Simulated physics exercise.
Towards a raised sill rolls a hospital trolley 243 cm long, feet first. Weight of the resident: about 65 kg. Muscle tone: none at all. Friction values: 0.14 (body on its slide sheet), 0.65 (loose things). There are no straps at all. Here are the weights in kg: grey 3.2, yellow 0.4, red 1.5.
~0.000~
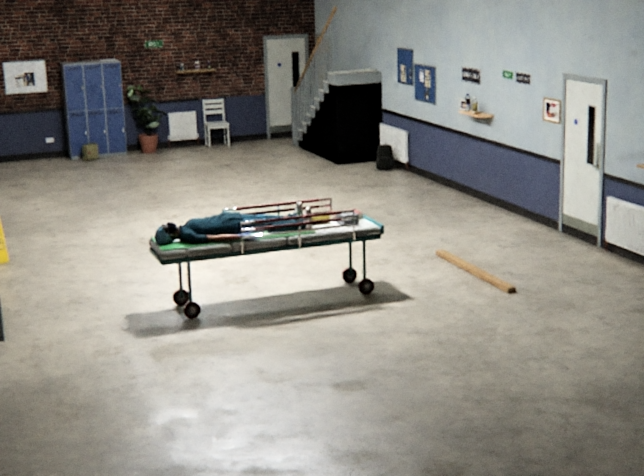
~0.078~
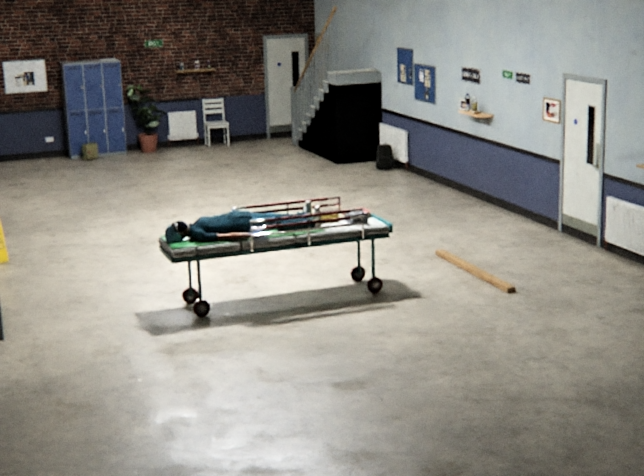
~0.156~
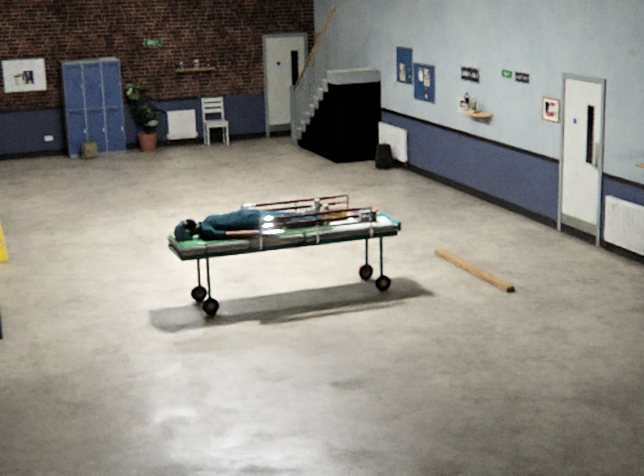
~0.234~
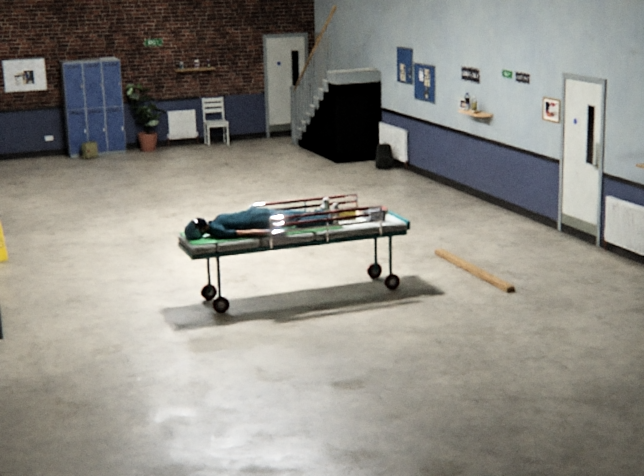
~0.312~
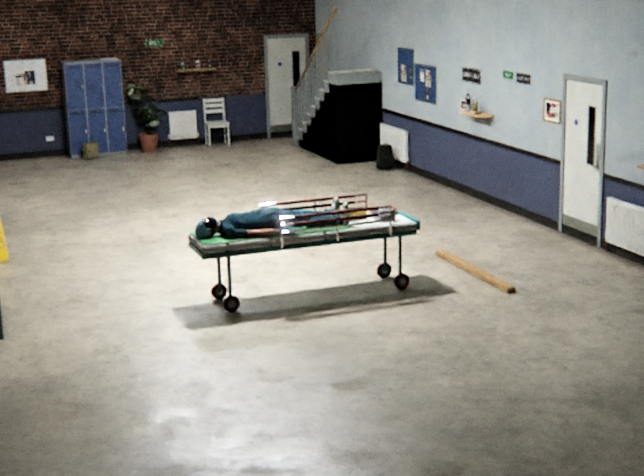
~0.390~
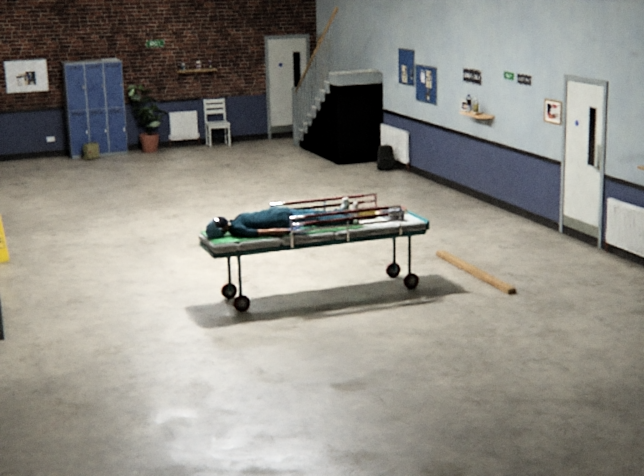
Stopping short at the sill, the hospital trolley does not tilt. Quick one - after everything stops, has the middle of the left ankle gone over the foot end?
After it stops, the left ankle falls short of the foot end.
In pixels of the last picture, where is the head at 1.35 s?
The head sits close to (324, 217).
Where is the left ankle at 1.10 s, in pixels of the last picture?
You'd see it close to (420, 206) then.
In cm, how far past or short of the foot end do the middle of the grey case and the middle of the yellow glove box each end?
Grey case, 0 centimetres short; yellow glove box, 20 centimetres short.
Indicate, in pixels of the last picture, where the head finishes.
Around (340, 216).
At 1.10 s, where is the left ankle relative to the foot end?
It is roughly 65 cm short of the mark.
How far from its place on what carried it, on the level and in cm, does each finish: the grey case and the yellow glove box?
Movement - grey case 30, yellow glove box 45.
Contact comes at 0.95 s.
After 1.10 s the left ankle is 67 cm short of the foot end, near (420, 206) in the last picture's view; the yellow glove box 45 cm short of the foot end, tilted 0°.
After 1.35 s the left ankle is 44 cm short of the foot end, near (436, 203) in the last picture's view; the yellow glove box 24 cm short of the foot end, tilted 0°.
After 1.65 s the left ankle is 31 cm short of the foot end, near (443, 200) in the last picture's view.
Final state at 2.0 s, grey case stays on; yellow glove box stays on; red folder drops off; left ankle stops short of the foot end.
